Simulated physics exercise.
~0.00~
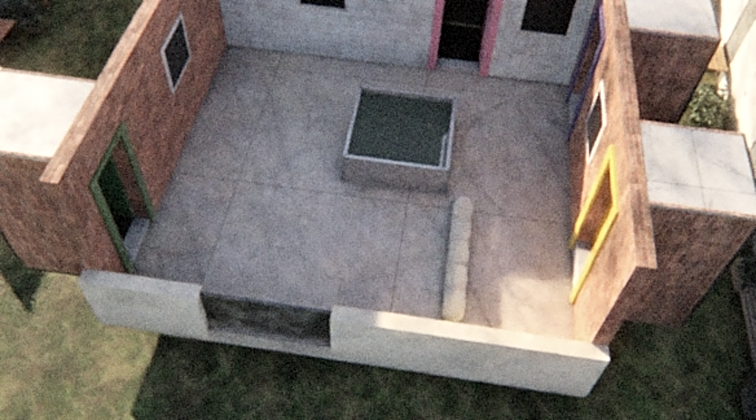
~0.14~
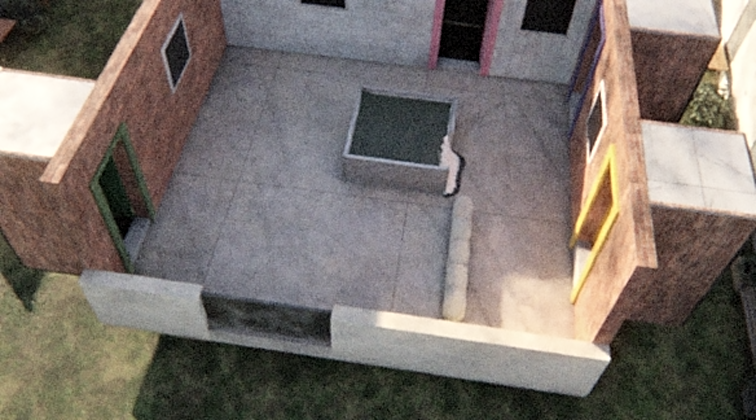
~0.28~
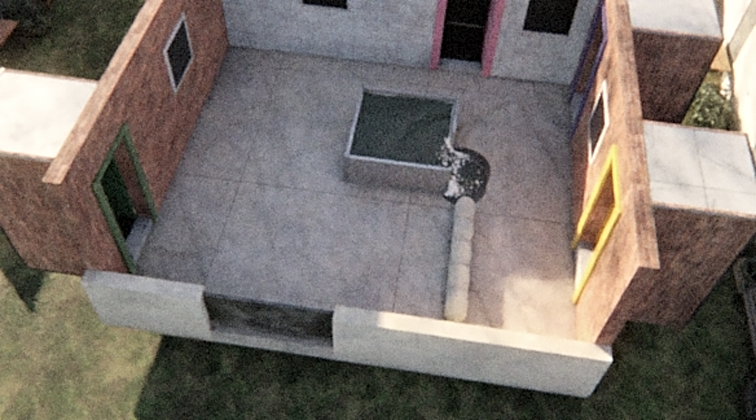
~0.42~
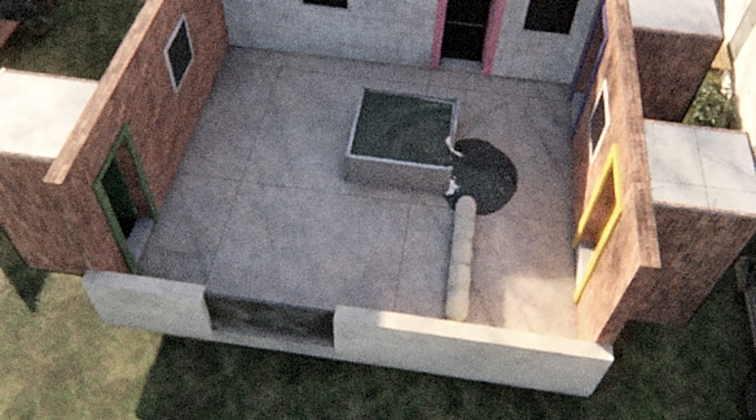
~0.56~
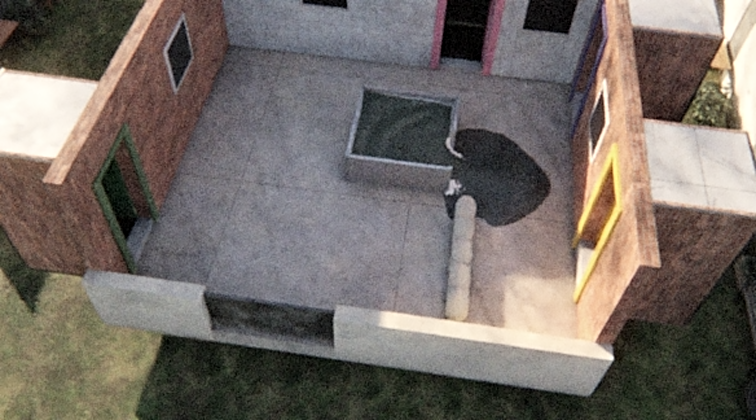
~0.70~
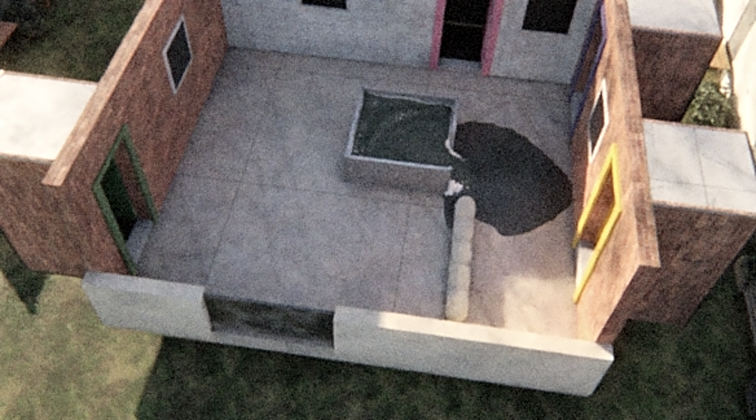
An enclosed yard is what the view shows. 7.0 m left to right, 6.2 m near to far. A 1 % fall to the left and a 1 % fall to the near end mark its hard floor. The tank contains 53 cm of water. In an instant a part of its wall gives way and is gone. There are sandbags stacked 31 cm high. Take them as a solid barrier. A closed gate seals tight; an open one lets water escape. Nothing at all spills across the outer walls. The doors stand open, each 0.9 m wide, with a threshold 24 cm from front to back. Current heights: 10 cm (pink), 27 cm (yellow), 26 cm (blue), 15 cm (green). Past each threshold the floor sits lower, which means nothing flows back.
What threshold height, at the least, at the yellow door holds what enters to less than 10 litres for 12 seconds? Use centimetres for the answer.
A height of roughly 10.5 cm.
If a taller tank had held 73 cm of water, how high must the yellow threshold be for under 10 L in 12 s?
About 16 centimetres.
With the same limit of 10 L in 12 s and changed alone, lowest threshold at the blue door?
Blue: Roughly 6.0 cm.
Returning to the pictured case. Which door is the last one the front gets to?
The green door.
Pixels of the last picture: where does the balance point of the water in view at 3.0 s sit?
I'd put it close to (462, 177).
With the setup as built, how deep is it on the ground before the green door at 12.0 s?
About 5.5 centimetres.
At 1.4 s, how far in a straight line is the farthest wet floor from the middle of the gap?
Distance from gap: Approx. 2.6 m.
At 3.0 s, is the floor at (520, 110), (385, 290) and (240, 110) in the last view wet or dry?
In the order asked: Soaked, untouched, untouched.
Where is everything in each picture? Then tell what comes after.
The first picture shows the tank at (402, 129) is whole and still, 53 cm deep; the yellow door at (590, 236) is dry.
In the second picture, the front is at (459, 171), 0.2 m from the gap at (445, 166); 0.1 m2 of floor is wet, 53 cm left at the back.
In the third picture, water pours out at (447, 168) and has run 0.7 m, to (483, 182); about 8 cm deep outside, 53 cm at the back.
In the fourth picture, the gap is at (448, 167), the front 1.1 m out at (511, 187); the back of the tank holds 53 cm.
In the fifth picture, the front is at (545, 189), 1.7 m from the gap at (448, 167); 2.4 m2 of floor is wet, 52 cm left at the back.
In the sixth picture, the gap is at (447, 167), the front 2.2 m out at (569, 197); the back of the tank holds 47 cm; the yellow door at (592, 235), 2.9 m from the gap, is still 1.1 m from the nearest water.
After 1.4 s water covers 15 % of the floor, deepest (28 cm) near (453, 175); 9 cm at the yellow door, 0 litres in over its 27 cm threshold.
After 3.0 s water covers 20 % of the floor, deepest (22 cm) near (569, 367); 12 cm at the yellow door, 0 litres in over its 27 cm threshold.
After 12.0 s water covers 80 % of the floor, deepest (8 cm) near (471, 353); 3 cm at the yellow door, 0 litres in over its 27 cm threshold.
At the yellow door as built, the water arrived by 1.4 s and peaked near 15 cm at 1.8 s.
Run again over the same 12 s with other heights there, 17 litres in over 9 cm, 6 litres over 12 cm. The limit of 10 litres is kept from about 10.5 cm up.
